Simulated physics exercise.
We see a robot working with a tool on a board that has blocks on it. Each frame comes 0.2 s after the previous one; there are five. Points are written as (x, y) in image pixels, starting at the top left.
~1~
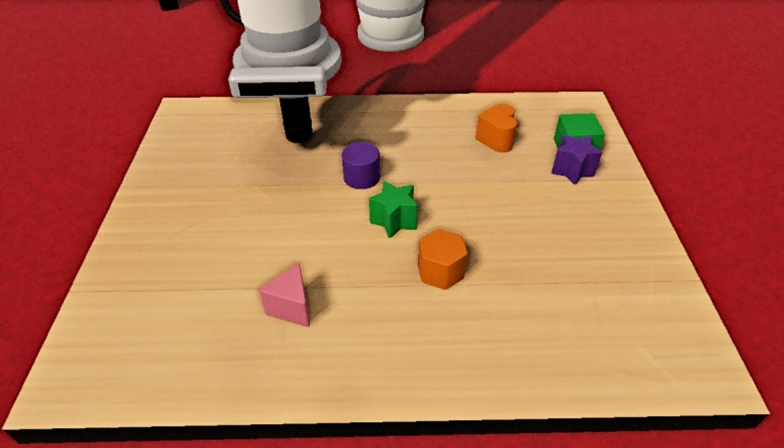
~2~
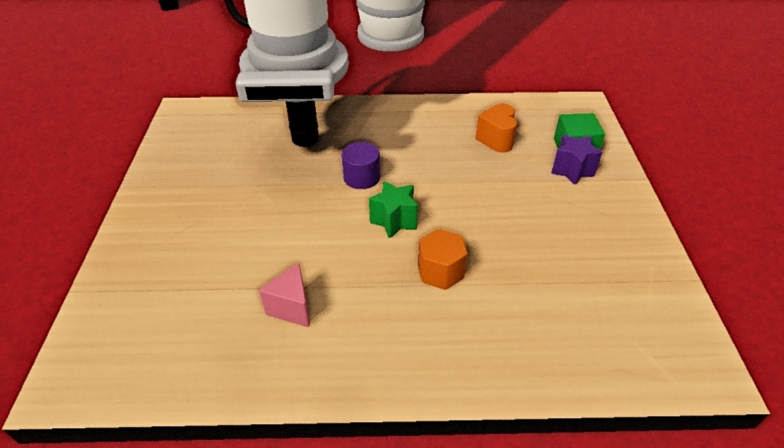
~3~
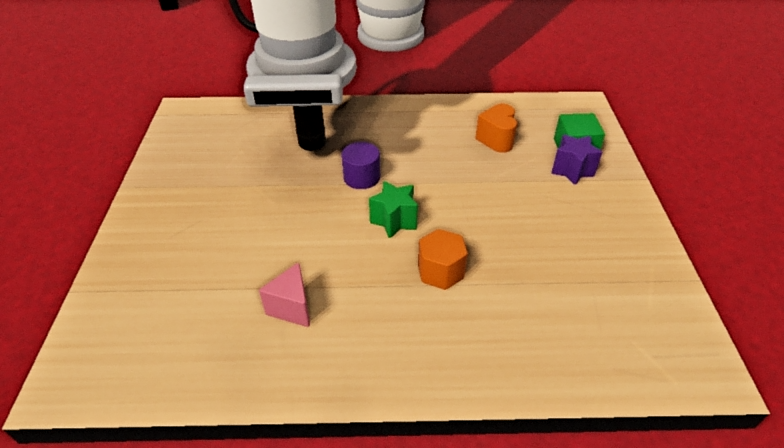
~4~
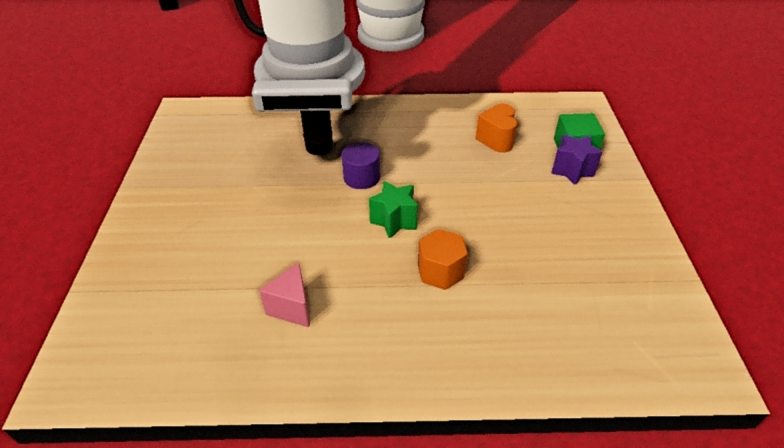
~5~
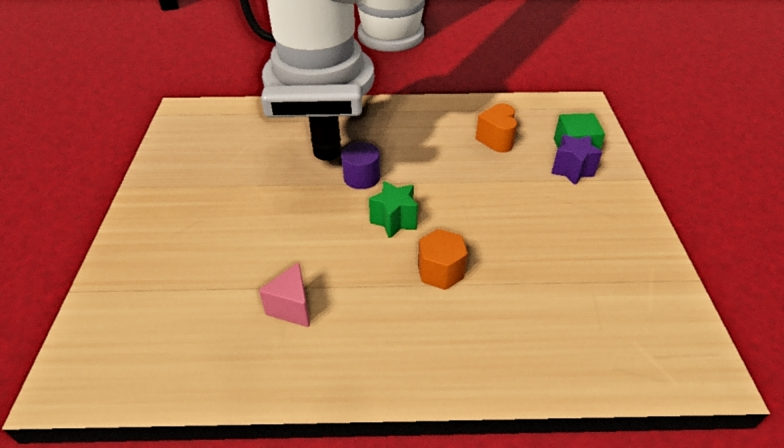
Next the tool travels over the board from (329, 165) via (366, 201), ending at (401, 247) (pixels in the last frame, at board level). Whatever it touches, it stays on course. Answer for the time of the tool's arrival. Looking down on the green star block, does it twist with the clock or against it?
Rotation: Counter-clockwise.
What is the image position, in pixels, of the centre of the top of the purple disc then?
(398, 167)
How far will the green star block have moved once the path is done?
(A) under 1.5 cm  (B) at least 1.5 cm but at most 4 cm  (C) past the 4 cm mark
That would be C.
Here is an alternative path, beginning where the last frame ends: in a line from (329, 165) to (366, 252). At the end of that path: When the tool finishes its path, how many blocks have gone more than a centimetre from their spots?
It looks like one block will be pushed more than about 1 cm.
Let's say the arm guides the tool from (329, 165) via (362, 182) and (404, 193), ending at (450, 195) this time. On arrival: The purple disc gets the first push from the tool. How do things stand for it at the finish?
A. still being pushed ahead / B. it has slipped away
That would be A.
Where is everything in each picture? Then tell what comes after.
Tool's lower end (299, 136); purple disc (361, 153); green star block (395, 196); orange hexagonal block (443, 246), in the first picture.
Tool (306, 140); blocks still, in the second picture.
Tool (312, 144); blocks still, in the third picture.
Tool (320, 148); blocks still, in the fourth picture.
Tool (328, 153); purple disc (361, 153); green star block (395, 196); orange hexagonal block (443, 246), in the fifth picture.
What follows on the original path. One third of the way, tool (355, 175); purple disc (389, 164).
Two thirds of the way, tool (377, 204); purple disc (398, 167); green star block (405, 202).
At the end, tool (401, 235); purple disc (398, 167); green star block (435, 218), turned 40° anticlockwise; orange hexagonal block (455, 252), turned 25° clockwise.
